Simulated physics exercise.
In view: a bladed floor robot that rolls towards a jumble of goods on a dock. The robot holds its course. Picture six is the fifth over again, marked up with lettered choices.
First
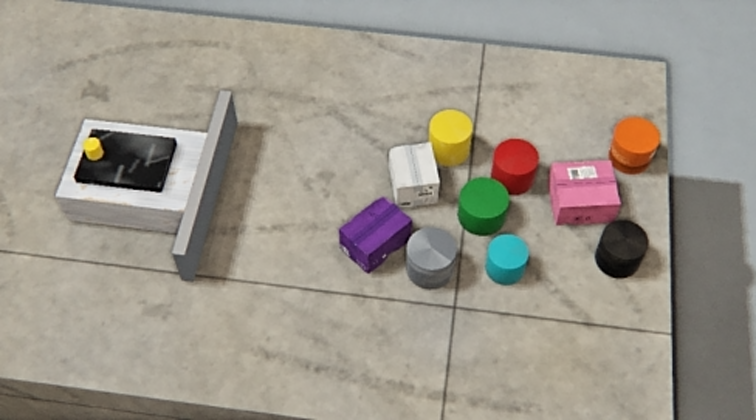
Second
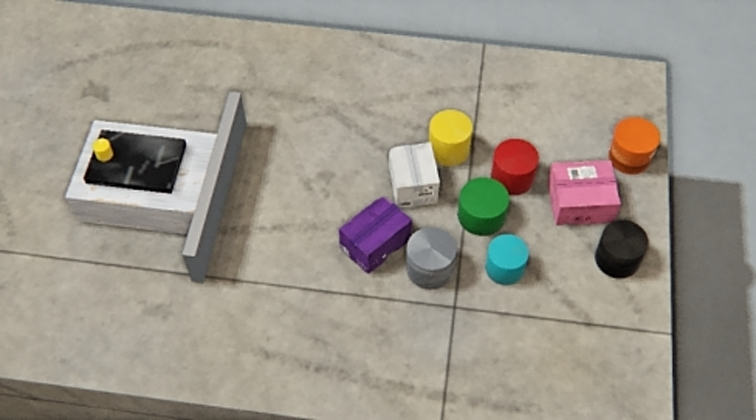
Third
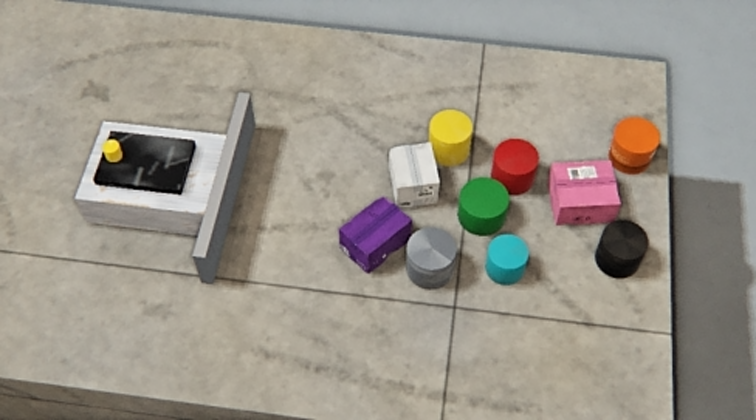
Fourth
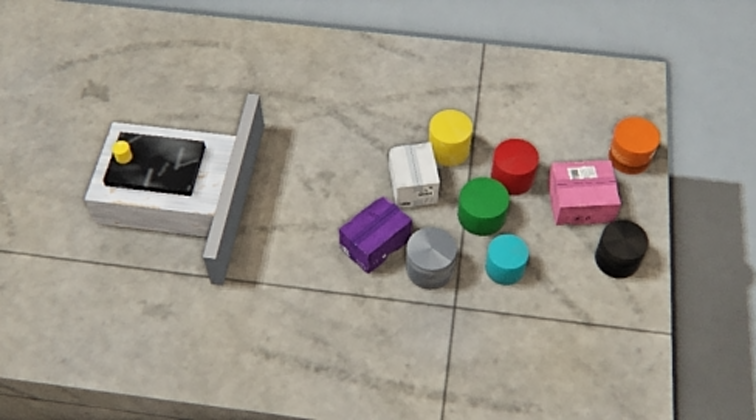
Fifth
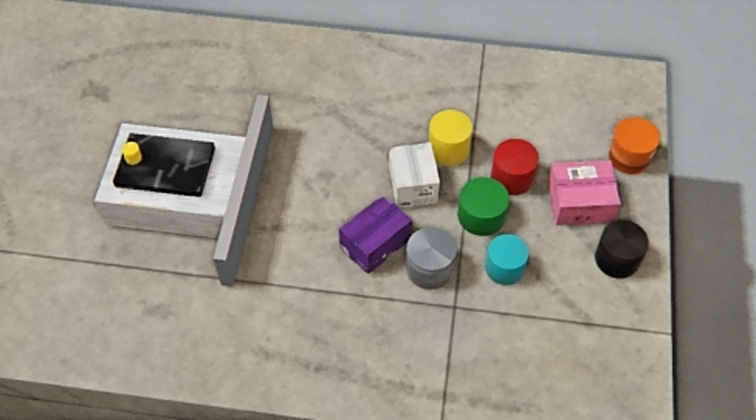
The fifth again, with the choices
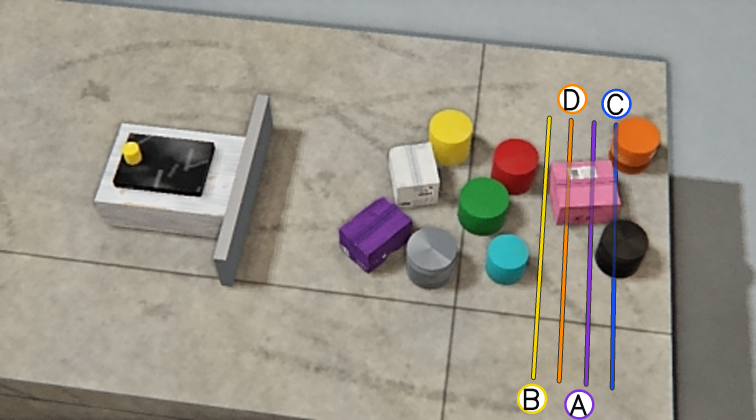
A small white robot with a black top, a yellow knob and a wide grey blade at its front rolls slowly rightward across a stained stone-like dock, seen from above at a slight tilt. To its right sit purple, white and pink boxes among yellow, red, green, grey, teal, black and orange cylinders. The robot keeps a straight course, touching nothing, while the goods and camera stay still.
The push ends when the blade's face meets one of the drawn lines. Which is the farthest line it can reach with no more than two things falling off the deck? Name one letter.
It should halt at A.
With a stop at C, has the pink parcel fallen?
By then, yes.
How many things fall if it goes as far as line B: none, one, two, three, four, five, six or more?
In all, none.
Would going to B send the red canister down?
By then, no.
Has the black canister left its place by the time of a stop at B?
Yes.
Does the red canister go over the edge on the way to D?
No.
On the marked copy, A at (590, 243); B at (542, 237); C at (614, 245); D at (566, 240).
With A. Early on, robot (295, 179); purple box (402, 230); orange pail (634, 147).
Further on, robot (420, 193); pink parcel (619, 199); green canister (565, 221).
At the end, robot (518, 204); black canister over the edge; pink parcel over the edge; two fallen.
As for the rest, B is within the limit but short; C drops five; D is within the limit but short.
